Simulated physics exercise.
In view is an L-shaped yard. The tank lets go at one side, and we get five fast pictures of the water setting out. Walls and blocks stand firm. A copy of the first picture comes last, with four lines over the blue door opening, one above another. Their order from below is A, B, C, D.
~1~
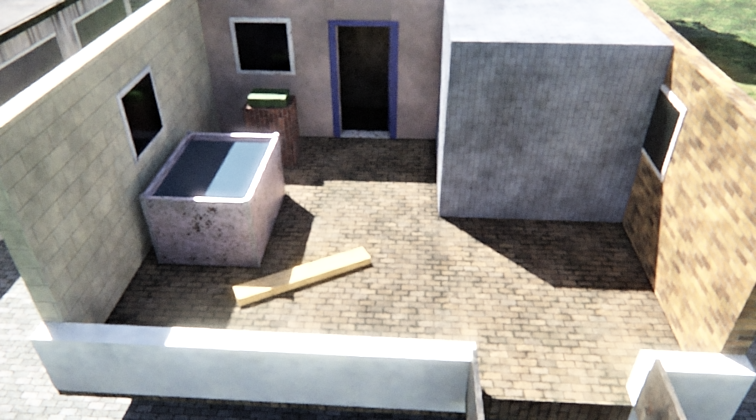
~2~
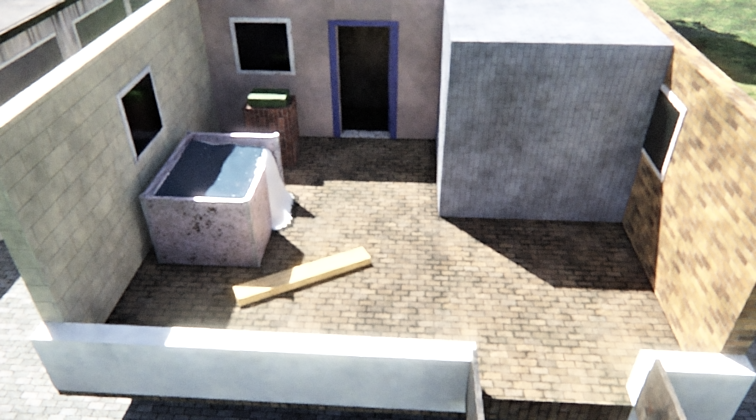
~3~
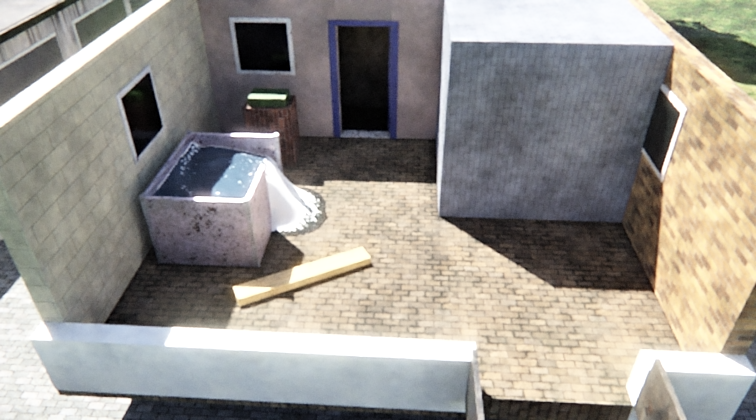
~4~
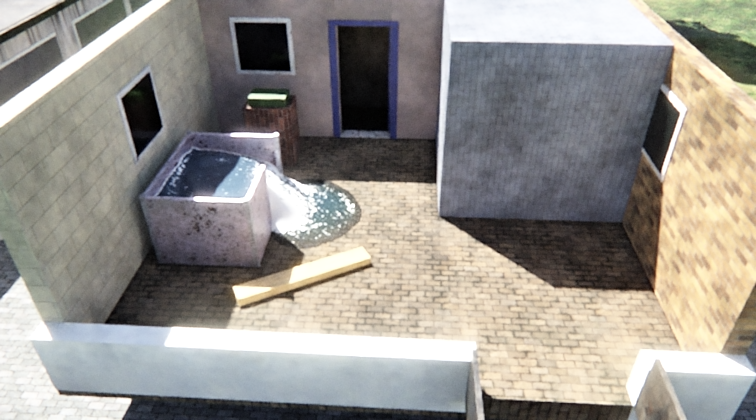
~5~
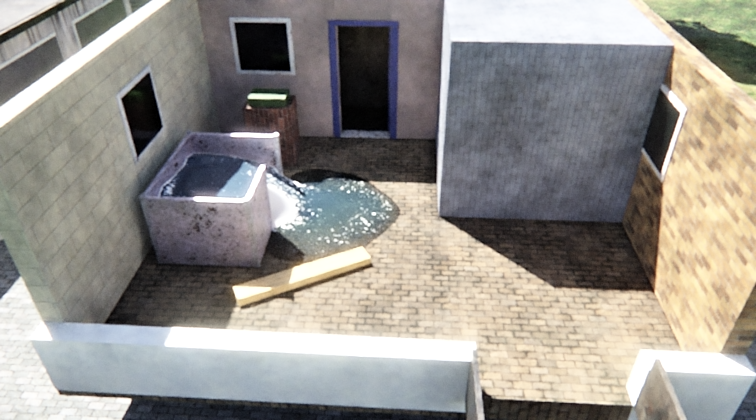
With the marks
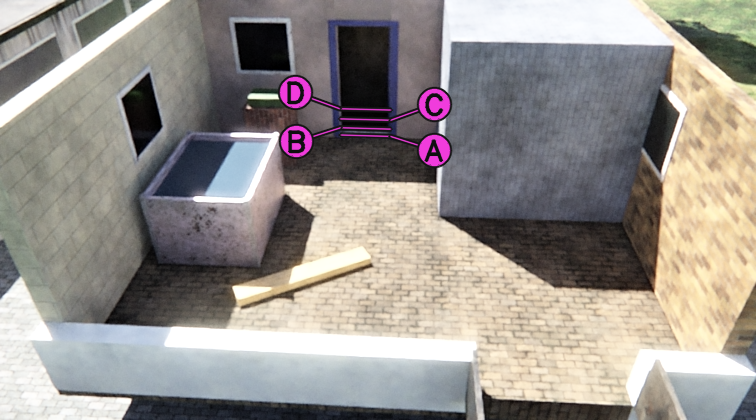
Water pours through the open right side of a stone tank, first as a pale sheet, then spreading rightward in a widening, foam-flecked pool across the brick paving while the tank's level drops. The small walled yard is seen from above by a still camera. A yellow plank lies in front, a blue-framed doorway stands behind, and a grey block rises at right.
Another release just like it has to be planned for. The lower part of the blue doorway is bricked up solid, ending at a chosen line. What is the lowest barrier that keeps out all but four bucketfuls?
B is the one.
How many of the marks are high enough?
Three of them.
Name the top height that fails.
That is height A.
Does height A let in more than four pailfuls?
Yes.
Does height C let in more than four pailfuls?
No, that is safe.
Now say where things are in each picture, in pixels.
In the first picture, water in the tank at rest, its middle at (216, 169); foot of the blue doorway at (365, 138); open gate at (558, 343).
In the second picture, 1 % of the ground under water, visible out to (282, 227).
In the third picture, 3 % of the ground under water, visible out to (317, 221).
In the fourth picture, 6 % of the ground under water, visible out to (355, 217).
In the fifth picture, 12 % of the ground under water, visible out to (393, 207).
In magenta, A at (365, 135); B at (365, 128); C at (365, 119); D at (365, 109); from the bottom up A, B, C, D.
If A is chosen, about 12 bucketfuls get in.
If B is chosen, a splash gets over, under a bucket.
If C is chosen, nothing gets over.
If D is chosen, nothing gets over.
